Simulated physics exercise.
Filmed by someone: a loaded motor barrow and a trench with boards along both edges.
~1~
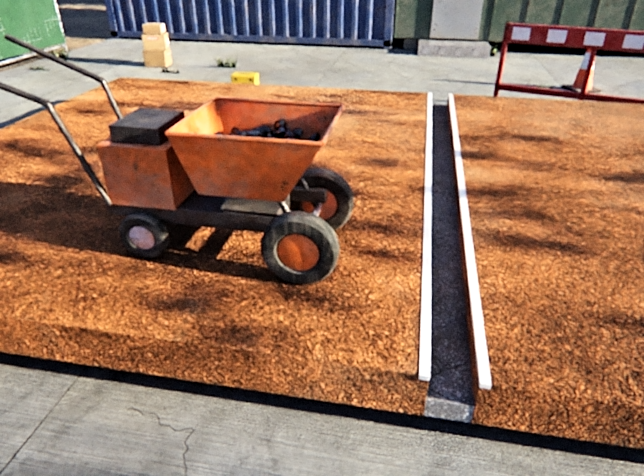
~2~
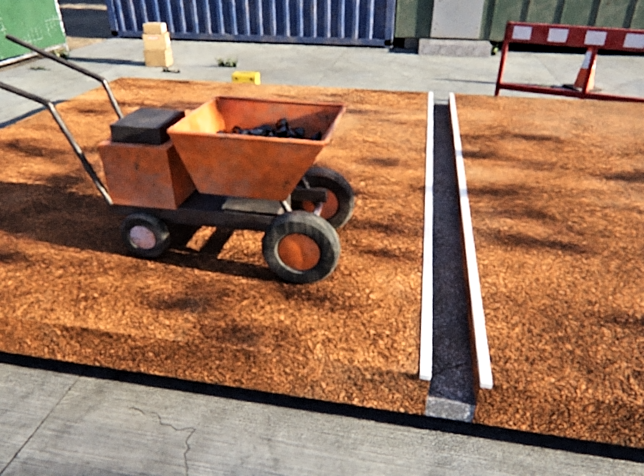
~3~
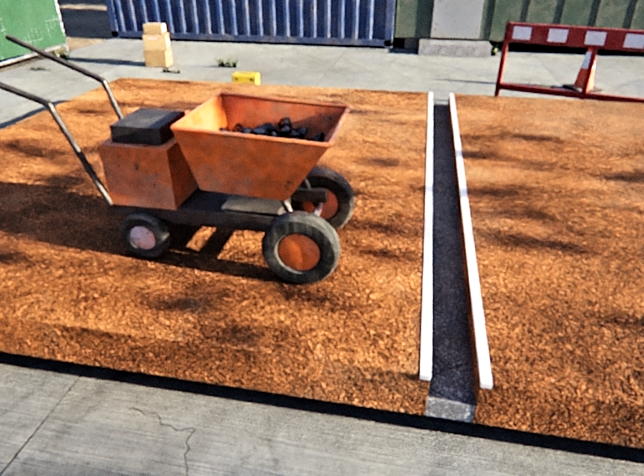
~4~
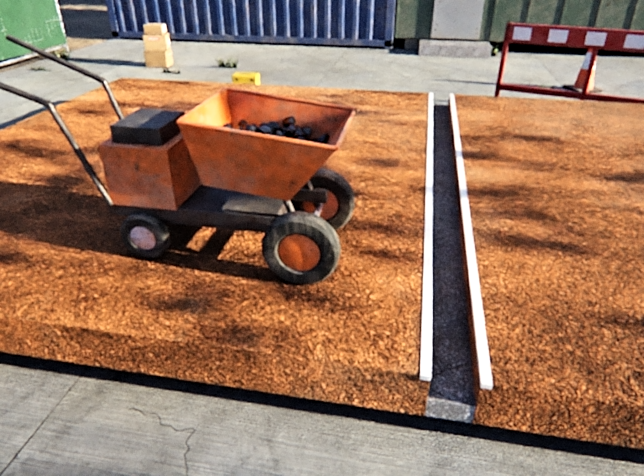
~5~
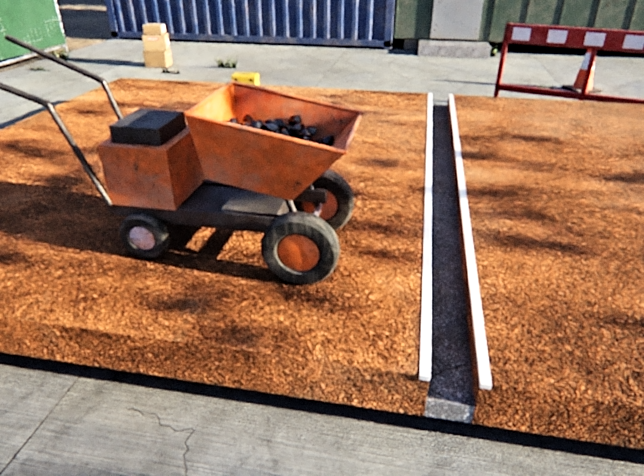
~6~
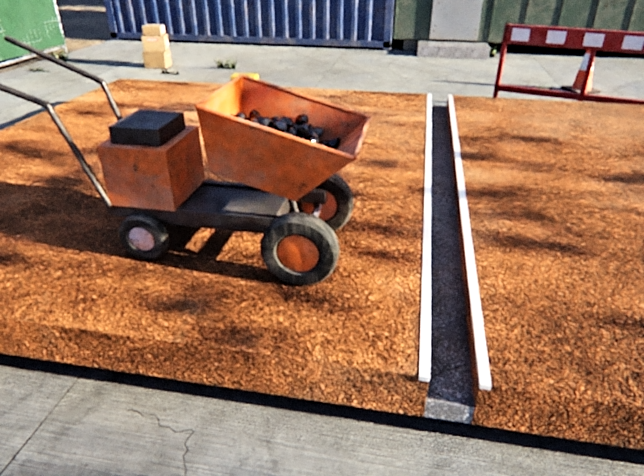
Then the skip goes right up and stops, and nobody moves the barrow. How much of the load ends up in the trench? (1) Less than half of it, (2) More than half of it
Option 2: More than half of it.
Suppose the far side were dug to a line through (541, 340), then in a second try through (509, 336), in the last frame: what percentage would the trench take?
100 %, then 90 %.
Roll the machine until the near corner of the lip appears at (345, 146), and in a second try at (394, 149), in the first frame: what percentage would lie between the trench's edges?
About 70 per cent for the first spot and about 10 per cent for the second.
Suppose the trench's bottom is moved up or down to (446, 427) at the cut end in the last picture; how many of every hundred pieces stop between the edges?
Estimate: Approx. 90 %.
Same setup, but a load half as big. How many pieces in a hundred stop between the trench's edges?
It comes to some 90 per cent.
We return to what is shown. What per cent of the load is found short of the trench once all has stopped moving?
Roughly 15 percent.
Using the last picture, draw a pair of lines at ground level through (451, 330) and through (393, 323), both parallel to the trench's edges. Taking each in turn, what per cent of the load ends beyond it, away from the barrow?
Close to 50 % and 100 %, in that order.
Soon, skip tipped steeply; all in the skip.
A while on, skip tipped right over; nearly all in the skip; a stray few short of the trench; a small part in or heaped over the trench; a stray few beyond it; a stray few falling.
Towards the end, skip tipped right over; a small part in the skip; a small part short of the trench; about two thirds in or heaped over the trench; a small part beyond it.
Finally, skip tipped right over; a stray few in the skip; about a quarter short of the trench; most in or heaped over the trench; a small part beyond it.
